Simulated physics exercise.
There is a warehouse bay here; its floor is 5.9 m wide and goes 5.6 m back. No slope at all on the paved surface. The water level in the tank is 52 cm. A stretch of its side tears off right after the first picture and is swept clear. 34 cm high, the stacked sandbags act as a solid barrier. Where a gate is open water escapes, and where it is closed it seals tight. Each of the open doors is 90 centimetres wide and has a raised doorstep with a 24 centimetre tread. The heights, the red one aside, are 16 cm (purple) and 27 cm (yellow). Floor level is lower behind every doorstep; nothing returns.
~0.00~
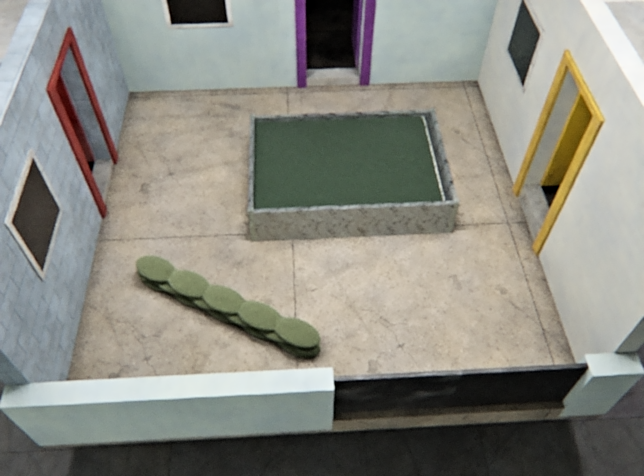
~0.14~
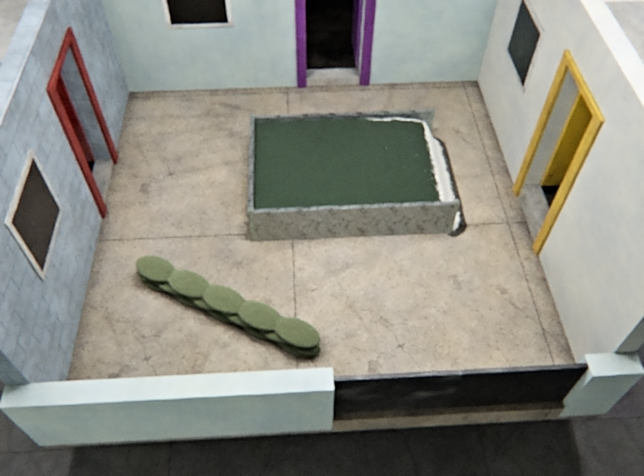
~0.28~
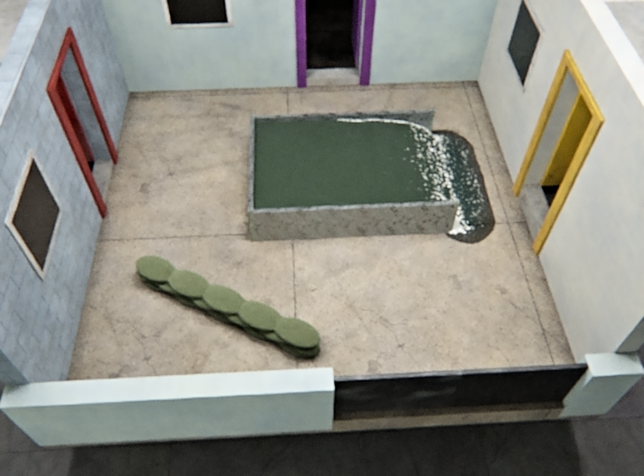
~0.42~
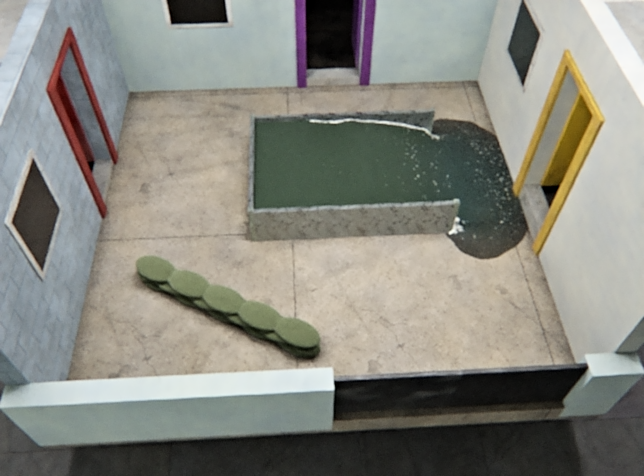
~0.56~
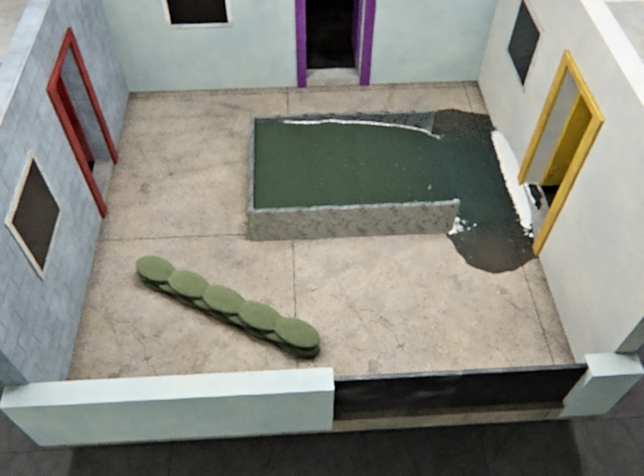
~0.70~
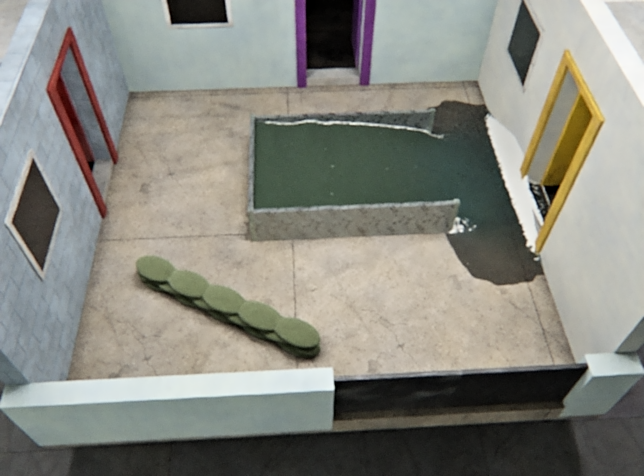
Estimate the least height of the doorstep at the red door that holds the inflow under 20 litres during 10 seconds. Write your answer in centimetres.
Roughly 6.5 cm high.
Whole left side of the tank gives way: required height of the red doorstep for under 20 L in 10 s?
About 27 centimetres.
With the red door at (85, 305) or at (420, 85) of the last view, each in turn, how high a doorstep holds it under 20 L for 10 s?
You'd want roughly 7.5 cm there first, then roughly 21 cm.
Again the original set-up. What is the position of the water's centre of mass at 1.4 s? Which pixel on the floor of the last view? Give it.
Approximately (386, 184).
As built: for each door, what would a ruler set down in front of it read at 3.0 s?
Purple door 7 cm, yellow door 25 cm, red door 0 cm.
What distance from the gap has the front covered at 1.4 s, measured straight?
Roughly 3.0 m from the gap.
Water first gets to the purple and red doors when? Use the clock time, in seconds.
Purple 2.2 s, red 4.5 s.
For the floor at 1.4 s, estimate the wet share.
I'd estimate about 15 percent.
After 1.4 s water covers 15 % of the floor, deepest (39 cm) near (504, 180); it has not reached the red door.
After 3.0 s water covers 40 % of the floor, deepest (34 cm) near (473, 87); it has not reached the red door.
After 10.0 s water covers 95 % of the floor, deepest (13 cm) near (246, 229); 10 cm at the red door, 1 litre in over its 12 cm doorstep.
At the red door as built, the water arrived by 4.6 s and peaked near 11 cm at 8.8 s.
With a doorstep of 6 cm, 27 litres would have come in within the 10 s; with 8 cm, 9 litres. So under 20 litres takes about 6.5 cm.
